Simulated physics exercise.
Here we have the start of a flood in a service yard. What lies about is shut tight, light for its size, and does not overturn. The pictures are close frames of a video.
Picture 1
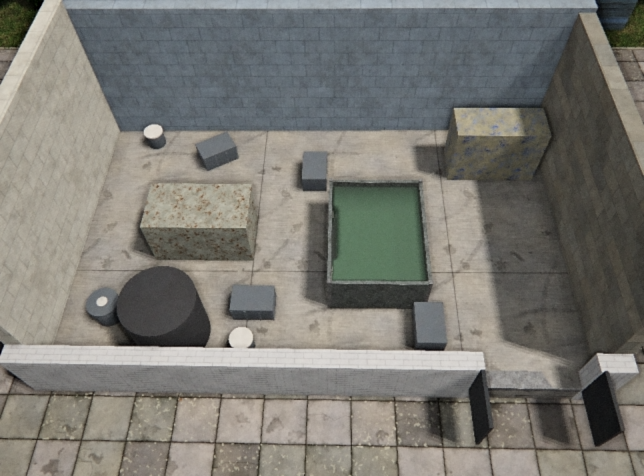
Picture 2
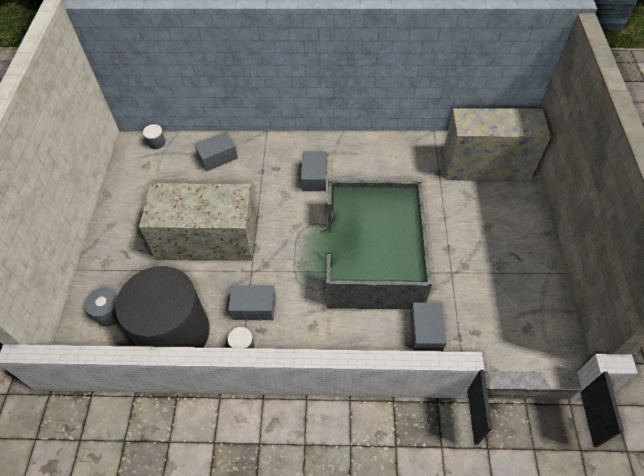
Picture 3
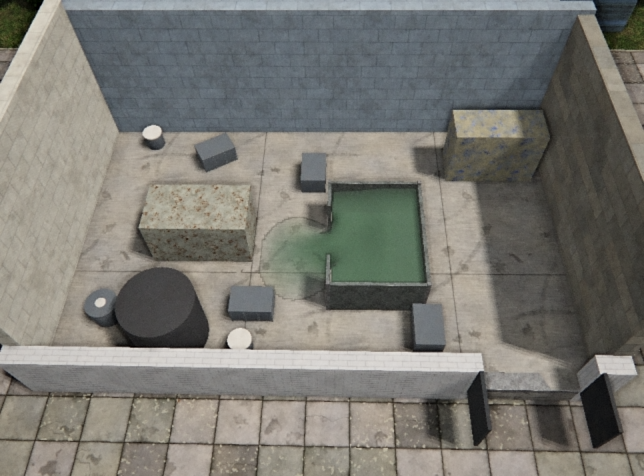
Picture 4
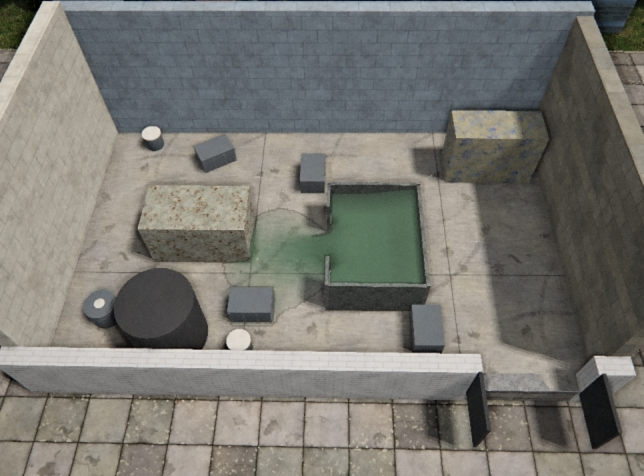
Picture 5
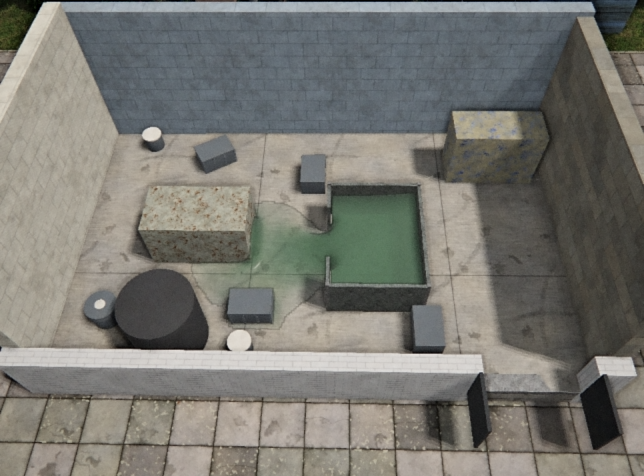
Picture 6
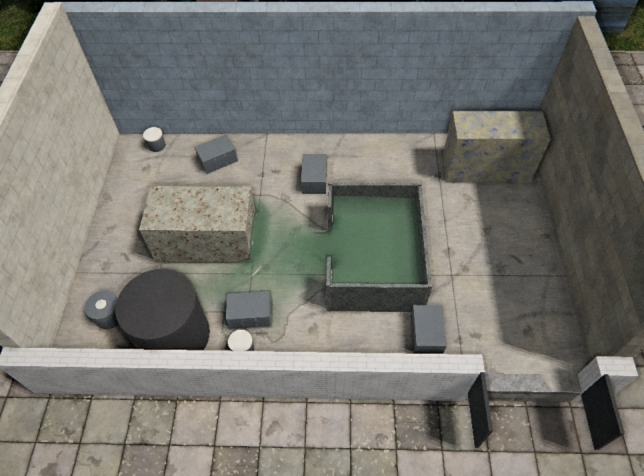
Green water poured out through a gap in the left side of a square tank in a walled yard, spread across the paving to a speckled block, then fanned out around the nearby grey boxes.
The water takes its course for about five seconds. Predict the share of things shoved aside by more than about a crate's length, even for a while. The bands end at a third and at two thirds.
It is two thirds or more.
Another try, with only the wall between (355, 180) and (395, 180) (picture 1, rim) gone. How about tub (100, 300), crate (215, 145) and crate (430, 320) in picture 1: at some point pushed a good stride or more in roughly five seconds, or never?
As listed: No, pushed that far, less than that.
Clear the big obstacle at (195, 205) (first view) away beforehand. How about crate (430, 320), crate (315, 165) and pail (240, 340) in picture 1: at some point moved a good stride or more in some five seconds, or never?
One after the other: Short of that, short of that, shifted that much.
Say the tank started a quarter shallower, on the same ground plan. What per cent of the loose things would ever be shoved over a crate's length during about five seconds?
Some 60 per cent.
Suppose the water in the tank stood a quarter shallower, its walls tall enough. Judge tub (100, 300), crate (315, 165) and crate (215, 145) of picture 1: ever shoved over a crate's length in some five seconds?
In that order: Not that far, never so far, shifted that much.
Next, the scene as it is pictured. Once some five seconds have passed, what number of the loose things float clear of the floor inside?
That makes 3.
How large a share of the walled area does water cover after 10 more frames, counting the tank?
About 45 per cent.
A moment on, 0 of 7 are well off their spots; 0 afloat.
Next, 3 of 7 are well off their spots; 2 afloat.
Later, 4 of 7 are well off their spots; 3 afloat.
In the end, 5 of 7 are well off their spots, and 5 have been at some point; 3 afloat.
